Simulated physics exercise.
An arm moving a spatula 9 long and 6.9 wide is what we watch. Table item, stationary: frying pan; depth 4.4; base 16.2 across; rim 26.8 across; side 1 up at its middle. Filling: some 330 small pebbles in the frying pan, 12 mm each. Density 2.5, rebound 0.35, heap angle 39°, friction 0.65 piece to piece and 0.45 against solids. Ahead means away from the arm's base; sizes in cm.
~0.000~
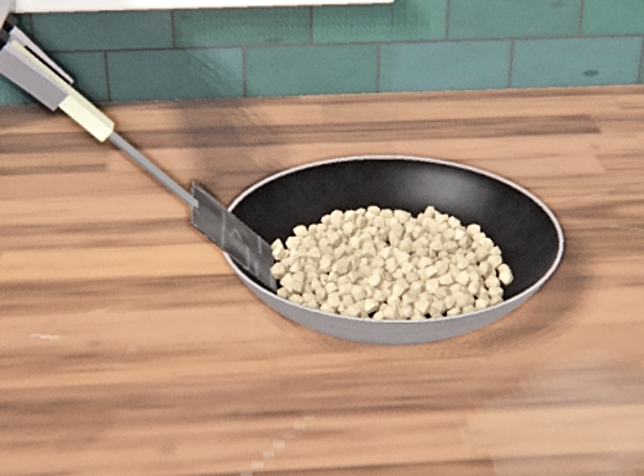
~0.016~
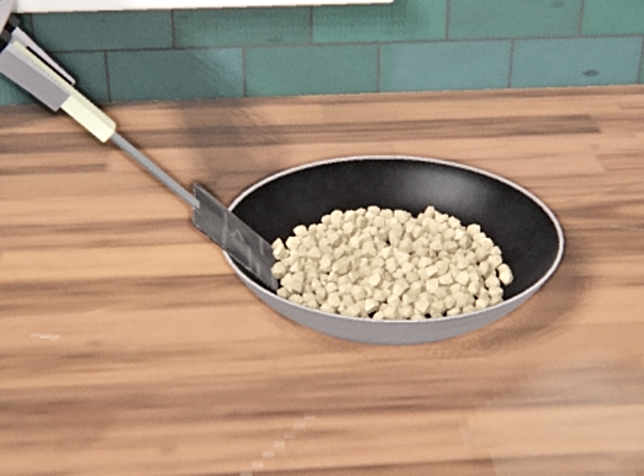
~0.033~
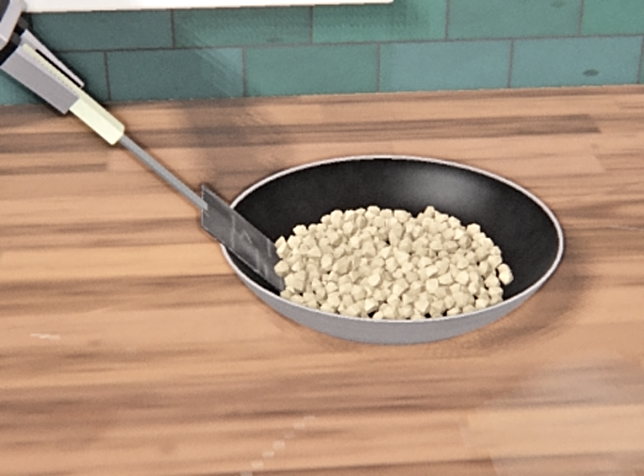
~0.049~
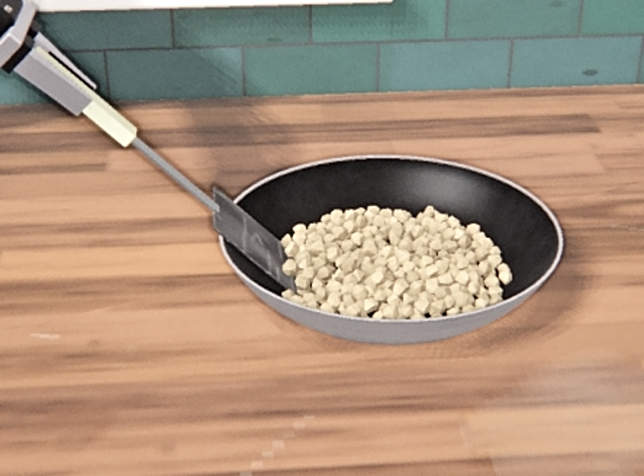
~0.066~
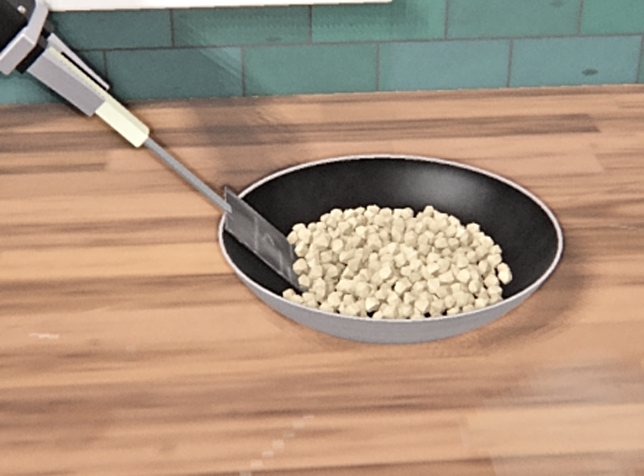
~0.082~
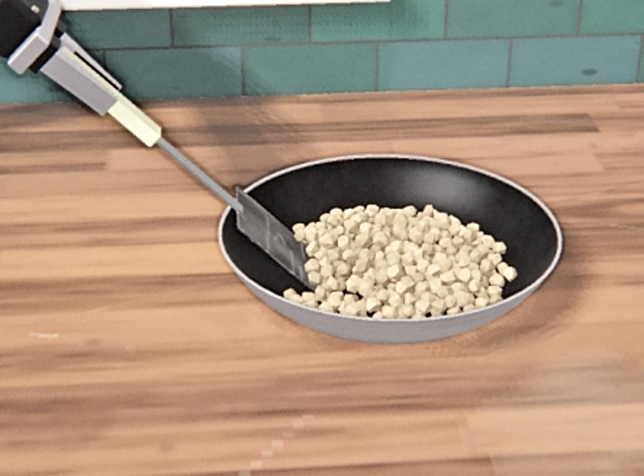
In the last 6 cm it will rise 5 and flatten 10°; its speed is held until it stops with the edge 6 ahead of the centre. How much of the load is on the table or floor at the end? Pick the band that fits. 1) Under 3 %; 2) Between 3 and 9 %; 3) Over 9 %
1.
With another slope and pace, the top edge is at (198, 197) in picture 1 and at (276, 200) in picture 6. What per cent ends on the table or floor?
My guess would be close to 5 per cent.
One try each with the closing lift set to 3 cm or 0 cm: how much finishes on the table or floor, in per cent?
Close to 0 and 0 percent respectively.
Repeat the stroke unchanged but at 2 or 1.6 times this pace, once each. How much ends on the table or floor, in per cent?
I'd expect close to 10 and then close to 10 percent.
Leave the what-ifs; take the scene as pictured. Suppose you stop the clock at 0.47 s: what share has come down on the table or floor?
I'd say close to 0 in a hundred.
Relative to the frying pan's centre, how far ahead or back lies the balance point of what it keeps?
About 4.0 centimetres ahead.
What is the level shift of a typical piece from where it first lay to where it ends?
The value is roughly 3 cm.
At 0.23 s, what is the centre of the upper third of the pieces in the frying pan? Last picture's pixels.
Roughly pixel (456, 238).
By 0.16 s, sloping 46°, highest piece 3 above the table; 329 in the frying pan.
By 0.23 s, sloping 41°, highest piece 6 above the table; 329 in the frying pan.
By 0.47 s, sloping 36°, highest piece 5 above the table; 326 in the frying pan, 1 on the table or floor, 2 on the blade or in flight.
By 1.52 s, sloping 36°, highest piece 5 above the table; 326 in the frying pan, 3 on the table or floor.
Final count, 326 in the frying pan, 3 on the table or floor. That is 1 % on the table or floor.
